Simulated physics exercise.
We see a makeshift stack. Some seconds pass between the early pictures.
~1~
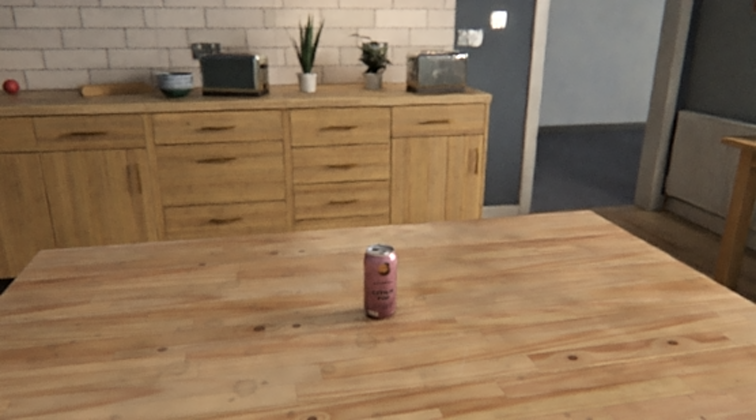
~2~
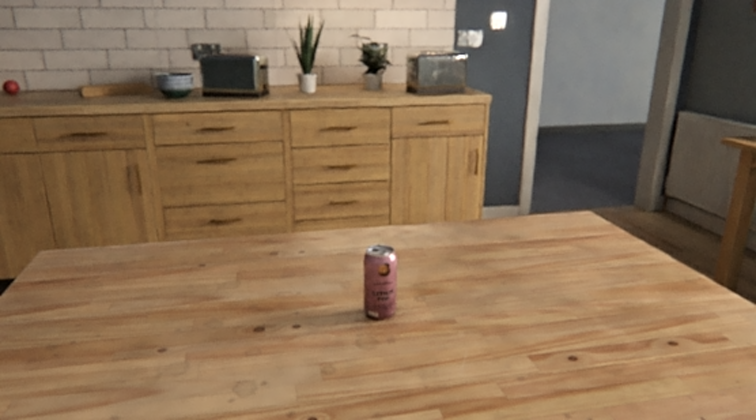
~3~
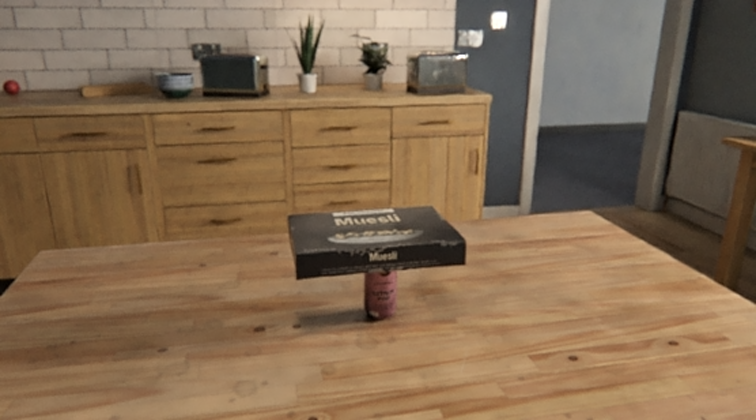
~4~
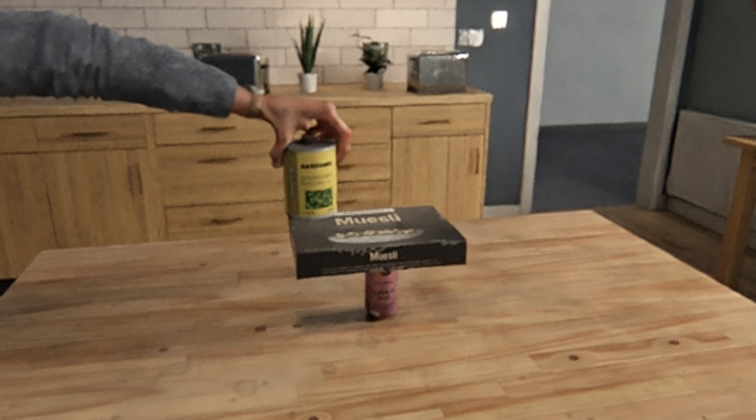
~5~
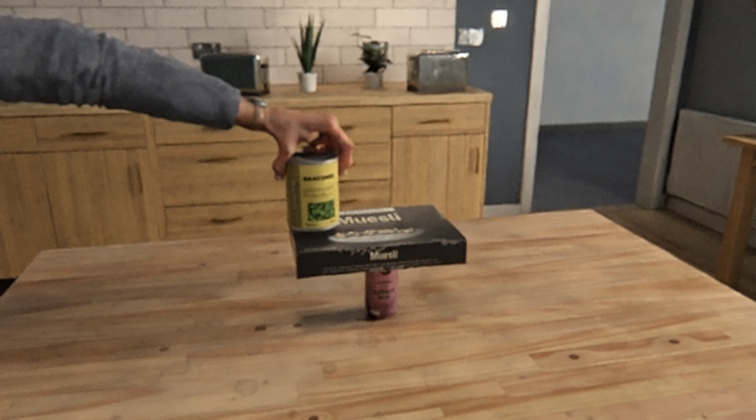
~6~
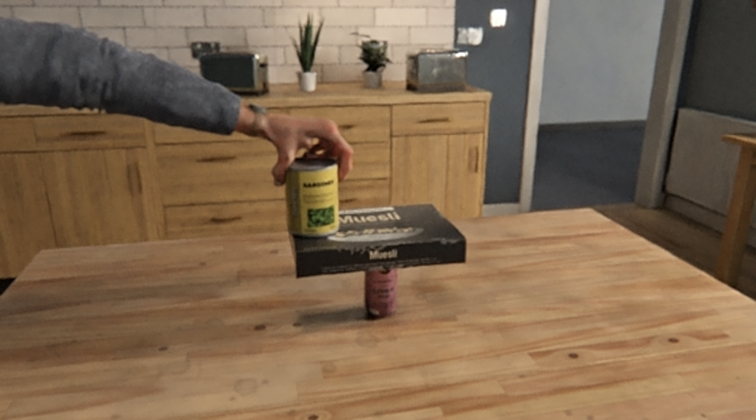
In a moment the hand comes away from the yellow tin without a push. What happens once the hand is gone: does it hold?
As it turns out, it comes apart.
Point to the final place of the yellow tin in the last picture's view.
Around (207, 305).
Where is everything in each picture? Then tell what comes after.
The last thing is not in view yet; pink can (380, 282), in the first frame.
The last thing is not in view yet; pink can (380, 283), in the second frame.
The last thing is not in view yet; pink can (381, 283), in the third frame.
On its way; yellow tin (310, 178); pink can (381, 282), in the fourth frame.
On its way; yellow tin (312, 190); pink can (381, 281), in the fifth frame.
Set down, still held; yellow tin (312, 196); pink can (381, 281), in the sixth frame.
Then, 0.40 s on from there, yellow tin now fallen; black packet turned 63° from how it was put.
Then, 0.80 s on from there, black packet turned 50° from how it was put; pink can turned 13° from how it was put.
In the end, fallen, pink can, black packet and yellow tin. At the end, from the last picture's camera, yellow tin near (207, 305). The stack gives way.
